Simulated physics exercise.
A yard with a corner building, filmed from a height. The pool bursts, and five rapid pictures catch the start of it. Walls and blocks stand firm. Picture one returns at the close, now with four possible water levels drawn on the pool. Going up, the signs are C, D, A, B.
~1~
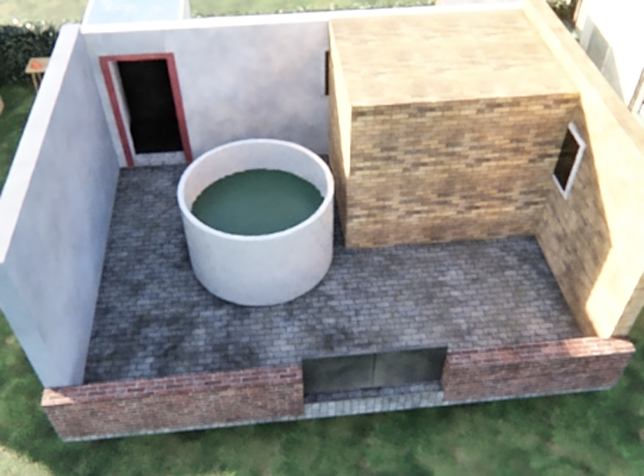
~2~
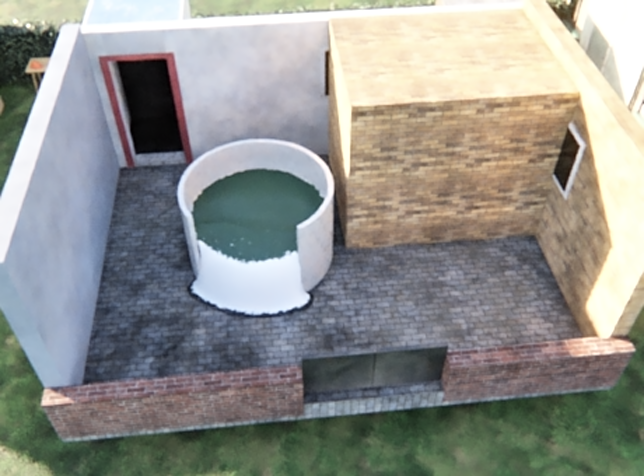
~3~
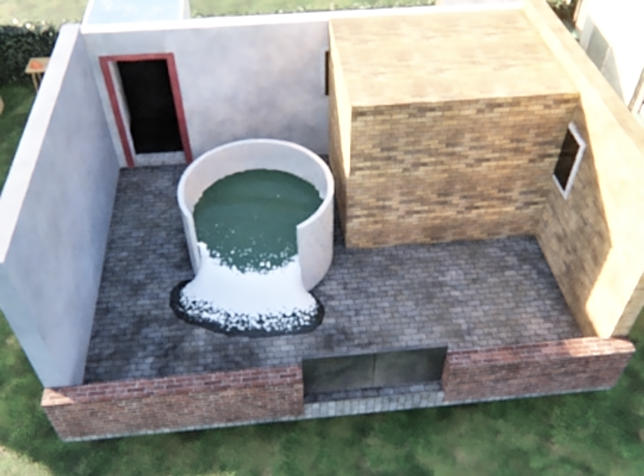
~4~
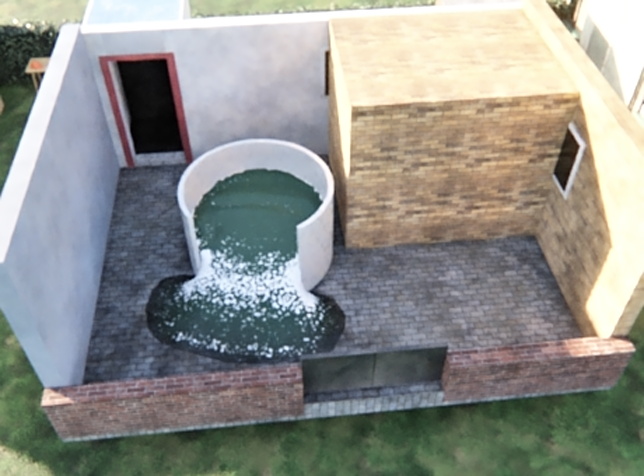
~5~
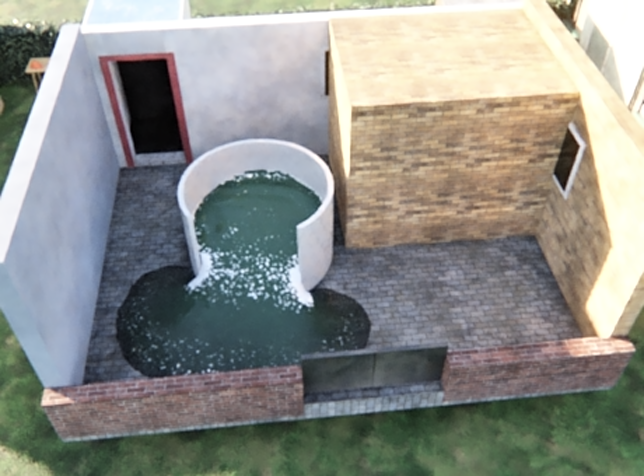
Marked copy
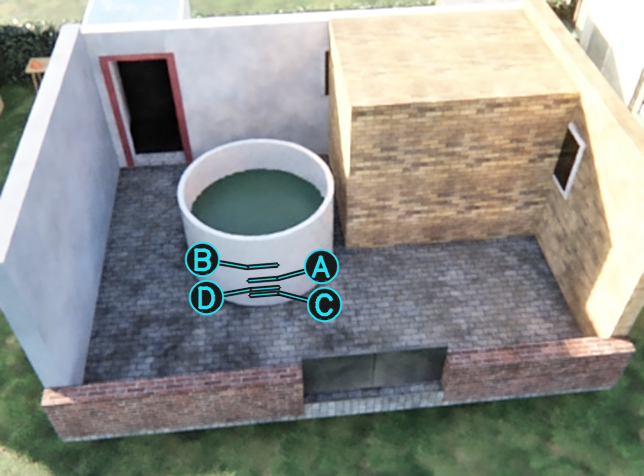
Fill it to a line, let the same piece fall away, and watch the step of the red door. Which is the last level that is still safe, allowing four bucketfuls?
D is the one.
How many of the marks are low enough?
Two.
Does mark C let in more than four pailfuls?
No.
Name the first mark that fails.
Here it is mark A.
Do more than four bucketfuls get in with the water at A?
Yes, it does.
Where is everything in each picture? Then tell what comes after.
Water in the pool at rest, its middle at (259, 212); foot of the red doorway at (161, 165); shut gate at (374, 356).
Water covers 2 % of the ground and shows as far out as (308, 296).
Water covers 6 % of the ground and shows as far out as (318, 312).
Water covers 12 % of the ground and shows as far out as (155, 314).
Water covers 23 % of the ground and shows as far out as (130, 348).
On the marked copy, A at (263, 279); B at (262, 266); C at (264, 294); D at (264, 288); from the bottom up C, D, A, B.
With A, about 10 bucketfuls get in.
With B, dozens of bucketfuls pour in.
With C, nothing gets over.
With D, a bucket or two gets in.
